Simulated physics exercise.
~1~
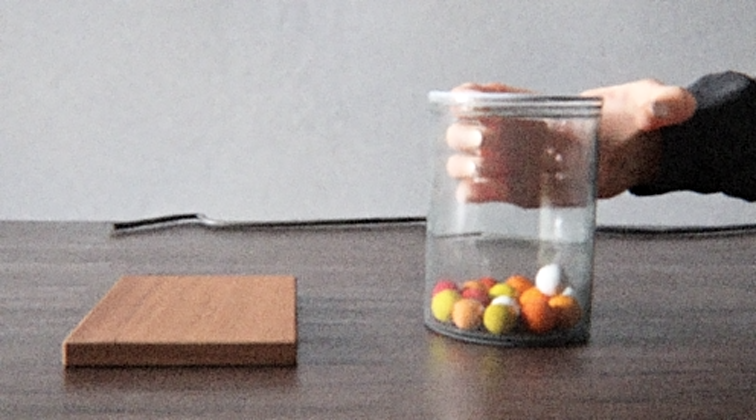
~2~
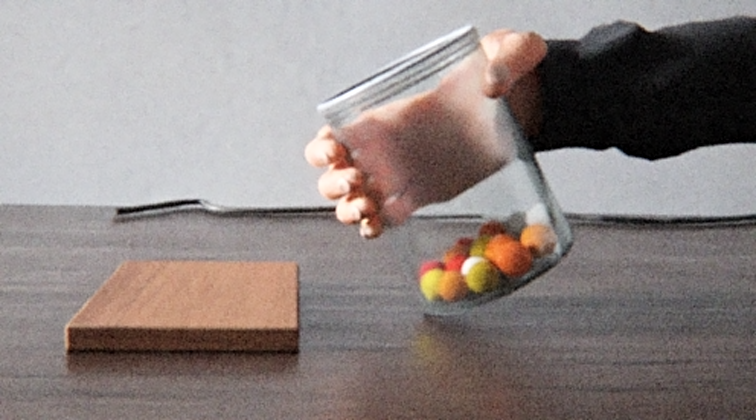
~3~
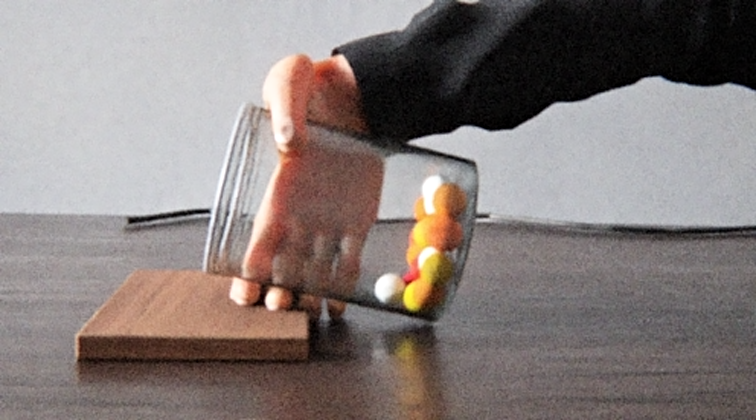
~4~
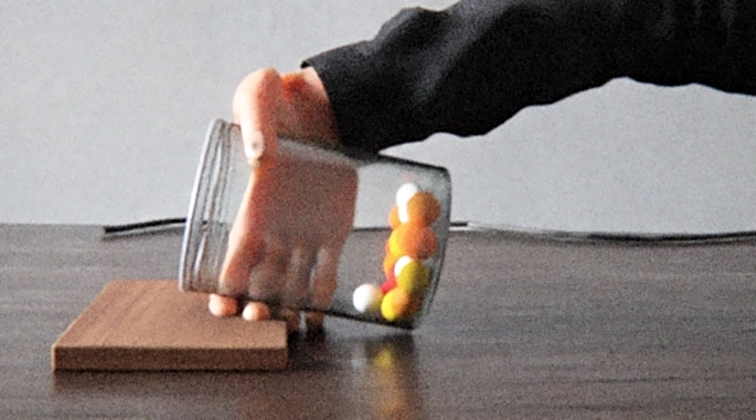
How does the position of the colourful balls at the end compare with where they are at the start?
At the end the balls are farther left and a little higher than at the start, nearer the wooden block. They begin as a low heap in the bottom of the upright jar and finish stacked against its base at the right end of the tipped jar.
